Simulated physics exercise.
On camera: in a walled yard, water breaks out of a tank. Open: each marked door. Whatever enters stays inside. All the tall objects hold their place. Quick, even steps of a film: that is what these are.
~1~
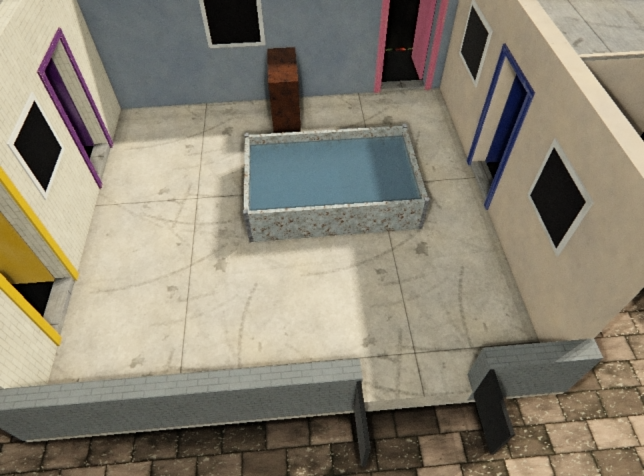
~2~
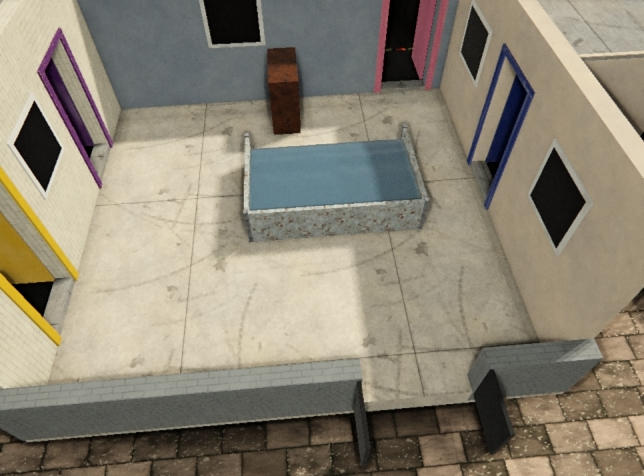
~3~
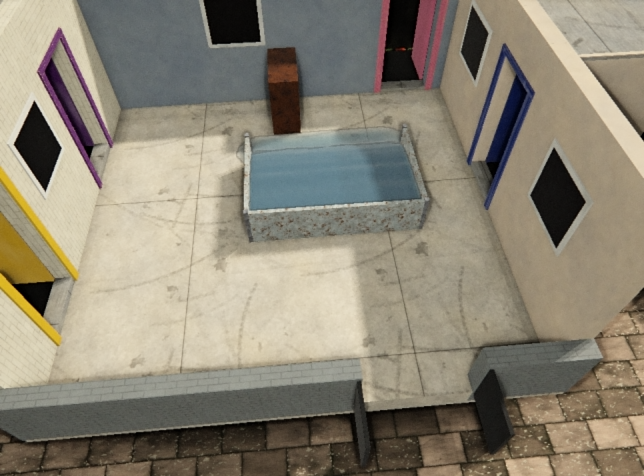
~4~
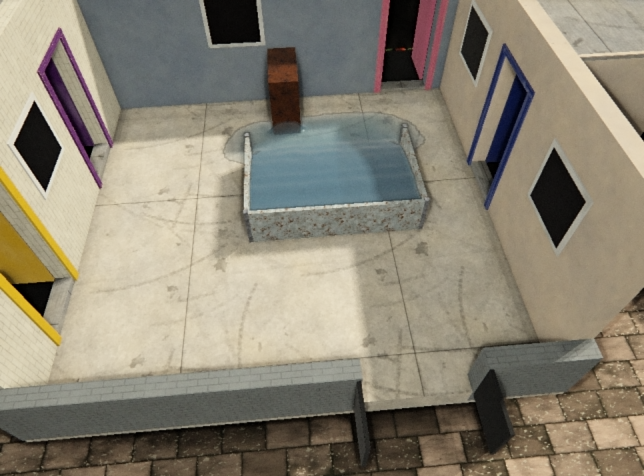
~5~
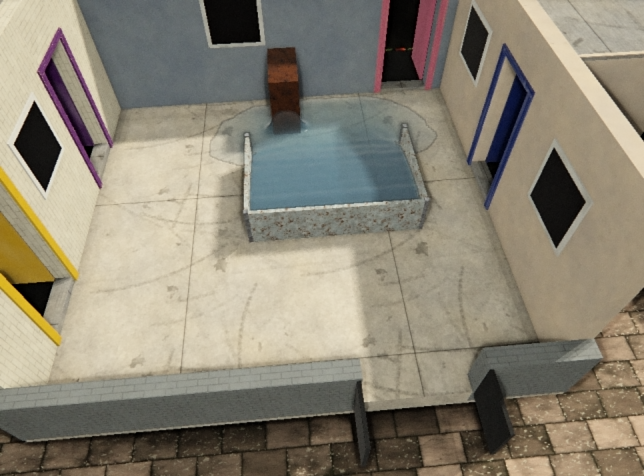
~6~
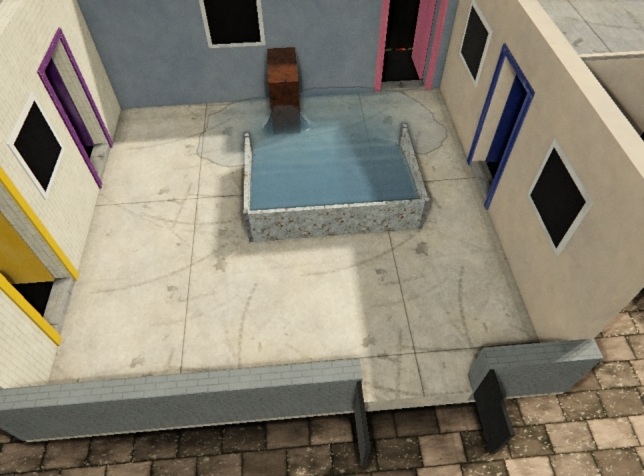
At first, a stone-walled tank of still blue water sits in a walled yard with a rusty brown block behind it. The tank's far side opens and water pours out through the gap, then spreads across the pale floor in a thin, widening sheet, reaching around the block's base.
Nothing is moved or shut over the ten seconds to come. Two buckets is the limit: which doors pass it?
In order: The blue door does not exceed two buckets. The yellow door does not exceed two buckets. The pink door exceeds two buckets. The purple door does not exceed two buckets.
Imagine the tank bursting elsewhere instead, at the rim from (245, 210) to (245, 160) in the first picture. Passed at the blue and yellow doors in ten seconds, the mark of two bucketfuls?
Blue door: Falls short; yellow door: Exceeds the limit.
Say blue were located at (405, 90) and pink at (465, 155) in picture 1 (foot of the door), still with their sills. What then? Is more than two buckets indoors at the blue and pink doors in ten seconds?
Blue door: Exceeds the limit. Pink door: Exceeds the limit.
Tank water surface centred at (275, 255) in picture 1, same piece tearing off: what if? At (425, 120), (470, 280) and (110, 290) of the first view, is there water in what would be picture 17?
First spot swamped, second bare, third bare.
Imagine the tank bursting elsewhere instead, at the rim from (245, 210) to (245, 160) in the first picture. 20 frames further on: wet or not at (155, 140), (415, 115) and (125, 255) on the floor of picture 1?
So: Wetted, then spared, then wetted.
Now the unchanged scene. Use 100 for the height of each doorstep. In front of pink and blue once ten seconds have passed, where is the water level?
Roughly 110 and 40 %.
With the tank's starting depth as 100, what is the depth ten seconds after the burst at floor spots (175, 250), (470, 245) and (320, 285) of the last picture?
About 4, 6 and 6 percent, in that order.
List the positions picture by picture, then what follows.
The first frame shows still water in the tank at (331, 170).
In the second frame, water pours out on the tank's far side and has run to a hidden place.
In the third frame, the front is at (245, 147), out from the gap on the tank's far side.
In the fourth frame, water pours out on the tank's far side and has run to (235, 138).
In the fifth frame, the front is at (229, 124), out from the gap on the tank's far side.
In the sixth frame, the front is at (239, 102), out from the gap on the tank's far side.
A moment on, water covers 25 % of the floor; the blue door not reached, the yellow door not reached, the pink door under two buckets in, the purple door not reached.
Next, water covers 30 % of the floor; the blue door not reached, the yellow door not reached, the pink door over two buckets in, the purple door not reached.
Then, water covers 50 % of the floor; the blue door wet at the sill, nothing in, the yellow door not reached, the pink door far over two buckets in, the purple door wet at the sill, nothing in.
Later, water covers 75 % of the floor; the blue door wet at the sill, nothing in, the yellow door wet at the sill, nothing in, the pink door far over two buckets in, the purple door under two buckets in.
In the end, water covers 90 % of the floor; the blue door wet at the sill, nothing in, the yellow door wet at the sill, nothing in, the pink door far over two buckets in, the purple door under two buckets in.
